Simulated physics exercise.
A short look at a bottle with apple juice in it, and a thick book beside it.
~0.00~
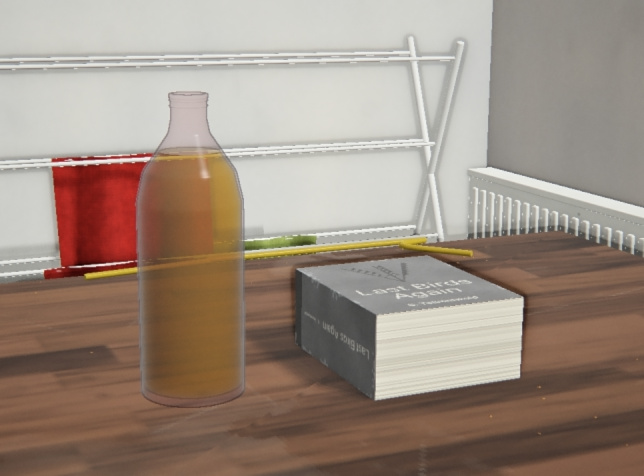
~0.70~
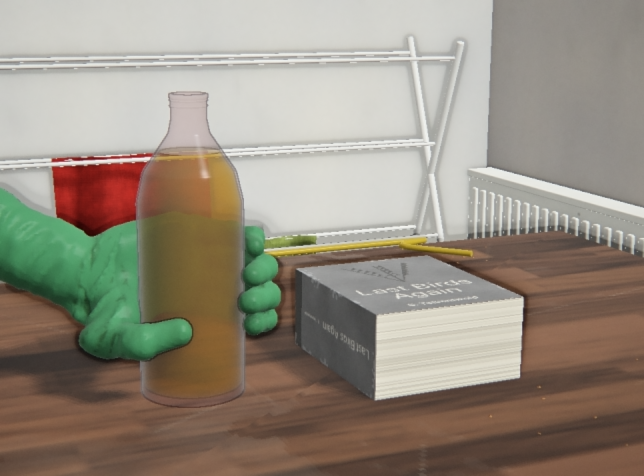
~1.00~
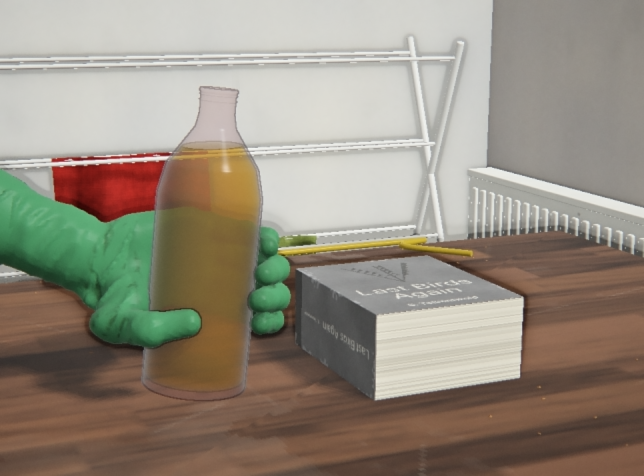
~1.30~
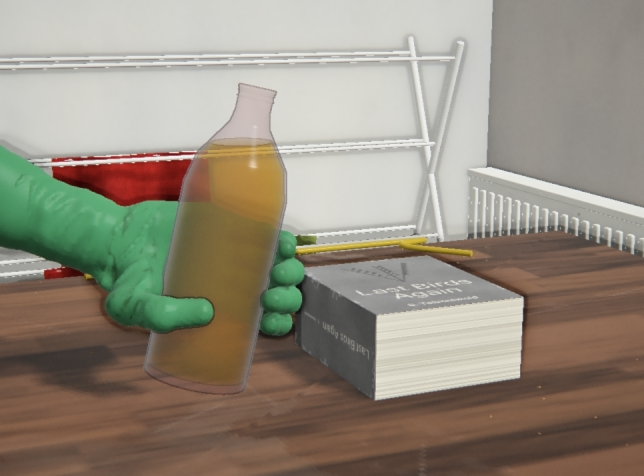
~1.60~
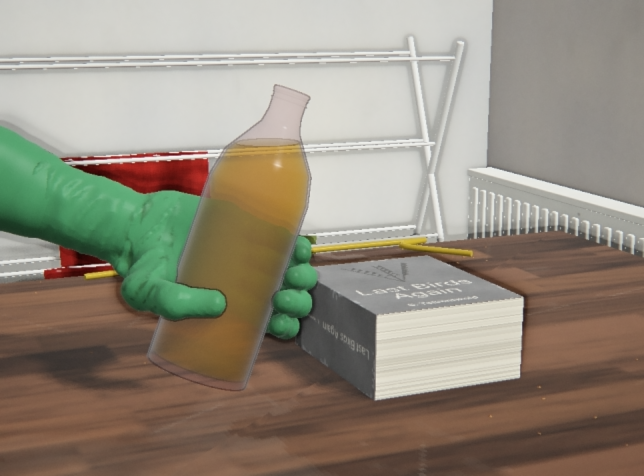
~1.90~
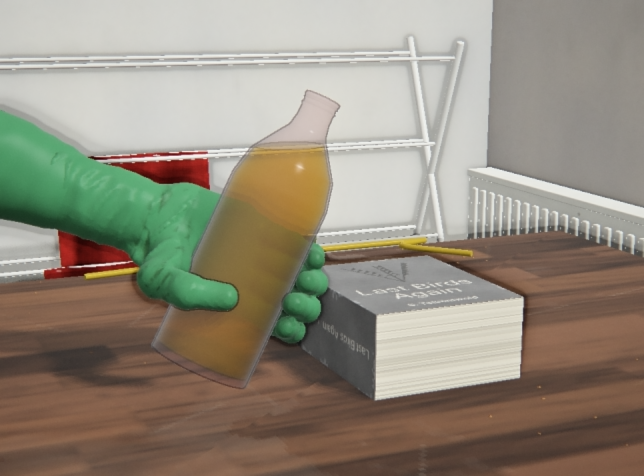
On a wooden table, a green hand grips a juice bottle and tilts it right.
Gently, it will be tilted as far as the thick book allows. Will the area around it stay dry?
Yes, it stays dry.
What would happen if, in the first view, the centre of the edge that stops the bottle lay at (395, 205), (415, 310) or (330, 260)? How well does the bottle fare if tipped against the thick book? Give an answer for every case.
Taking each try in turn, it makes it through, then splashes out, then makes it through.
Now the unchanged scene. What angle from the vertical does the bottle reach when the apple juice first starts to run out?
I'd say at some 65 degrees.
After 2.5 s, the bottle leans by about 35°; nothing has left it.
After 3.1 s, the bottle leans by about 45°; nothing has left it.
After 4.5 s, the bottle leans by about 50°, against the thick book; nothing has left it.
